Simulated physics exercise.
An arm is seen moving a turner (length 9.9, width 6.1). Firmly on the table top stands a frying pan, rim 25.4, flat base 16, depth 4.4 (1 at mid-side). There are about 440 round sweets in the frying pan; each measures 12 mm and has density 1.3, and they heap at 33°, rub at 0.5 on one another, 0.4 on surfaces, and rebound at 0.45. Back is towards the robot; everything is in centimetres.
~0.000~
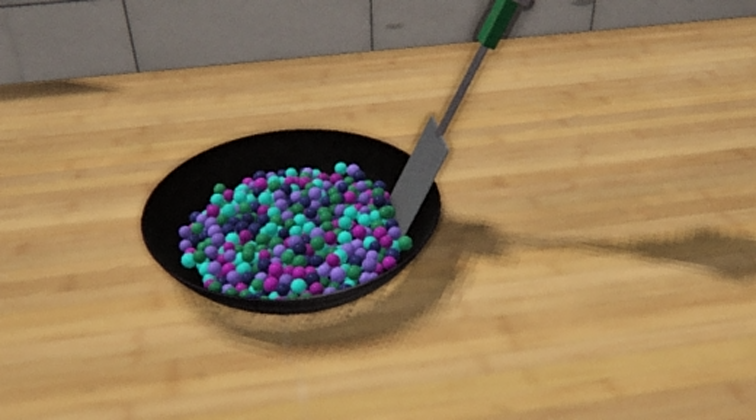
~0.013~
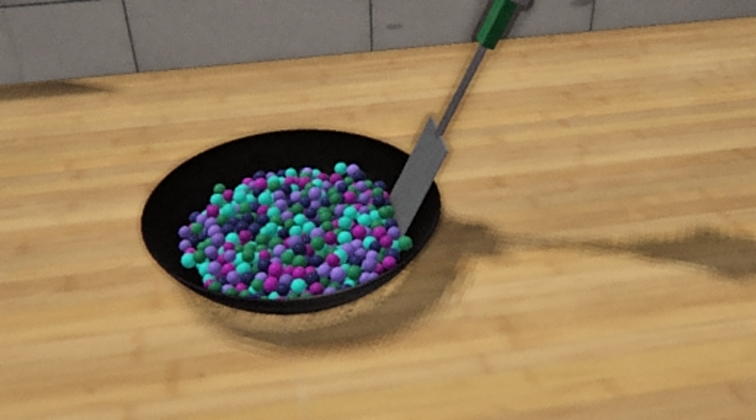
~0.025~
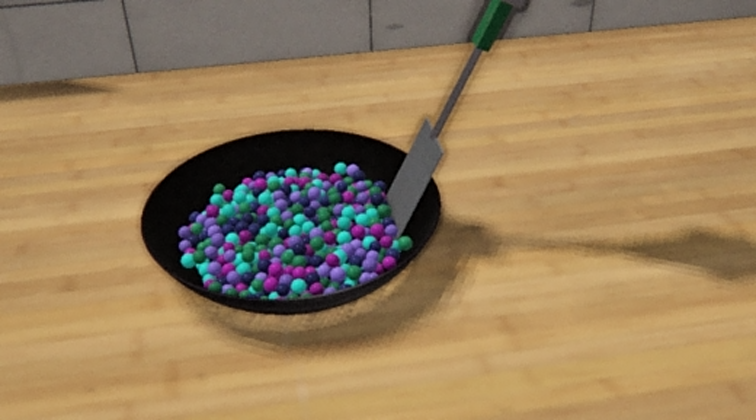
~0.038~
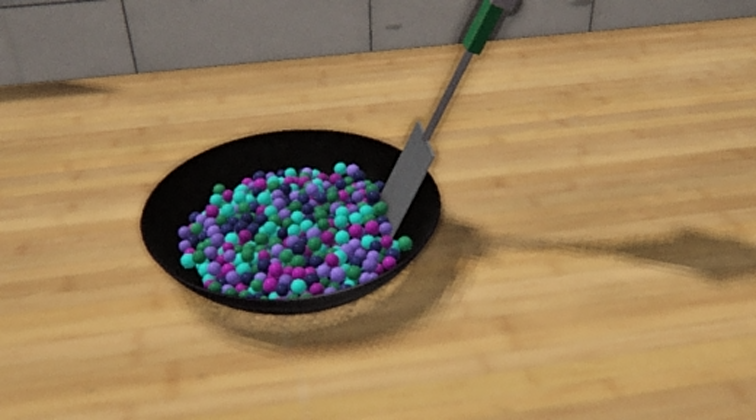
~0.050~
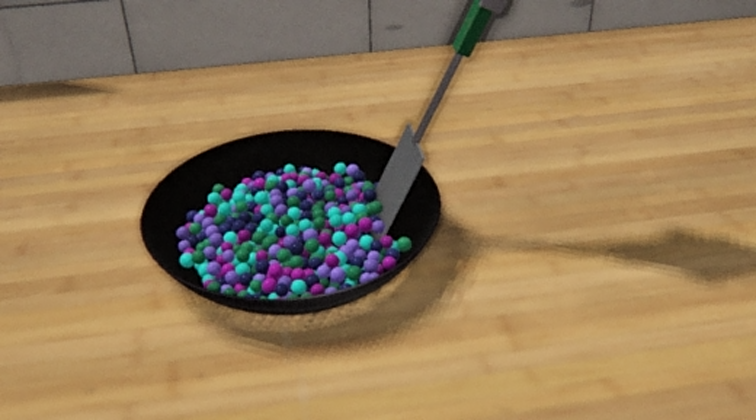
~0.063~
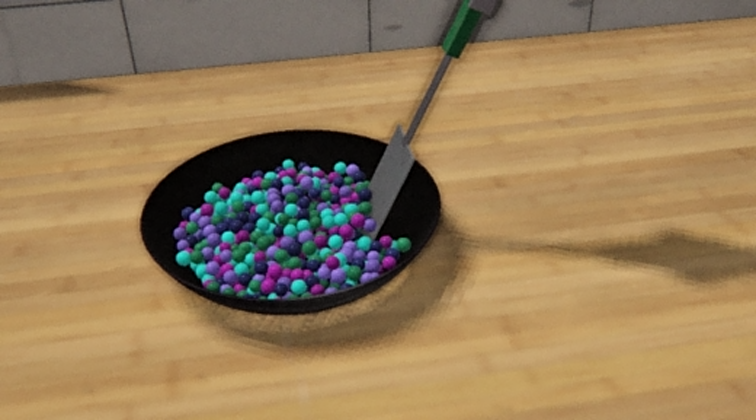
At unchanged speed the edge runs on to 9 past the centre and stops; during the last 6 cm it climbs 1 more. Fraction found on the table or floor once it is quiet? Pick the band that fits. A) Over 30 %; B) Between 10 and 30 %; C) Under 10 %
Option B: Between 10 and 30 %.
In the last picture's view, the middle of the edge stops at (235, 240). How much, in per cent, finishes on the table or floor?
Some 0 per cent.
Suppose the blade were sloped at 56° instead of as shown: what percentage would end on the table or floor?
In that case some 15 per cent.
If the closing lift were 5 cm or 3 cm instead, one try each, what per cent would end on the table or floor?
About 15 and 20 per cent.
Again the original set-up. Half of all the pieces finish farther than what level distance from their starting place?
Distance: Around 3 cm.
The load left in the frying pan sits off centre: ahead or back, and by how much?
The balance point is about 2.5 cm ahead.
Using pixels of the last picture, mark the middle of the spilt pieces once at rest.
Near (77, 267).
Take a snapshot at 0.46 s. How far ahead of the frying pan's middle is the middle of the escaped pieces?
I'd put it at some 16 centimetres.
After 0.14 s, sloping 65°, highest piece 5 above the table; 438 in the frying pan.
After 0.22 s, sloping 65°, highest piece 6 above the table; 438 in the frying pan.
After 0.46 s, sloping 65°, highest piece 9 above the table; 347 in the frying pan, 85 on the table or floor, 6 on the blade or in flight.
After 1.51 s, sloping 65°, highest piece 5 above the table; 347 in the frying pan, 91 on the table or floor.
In the end, 347 in the frying pan, 91 on the table or floor. That is 21 % on the table or floor.
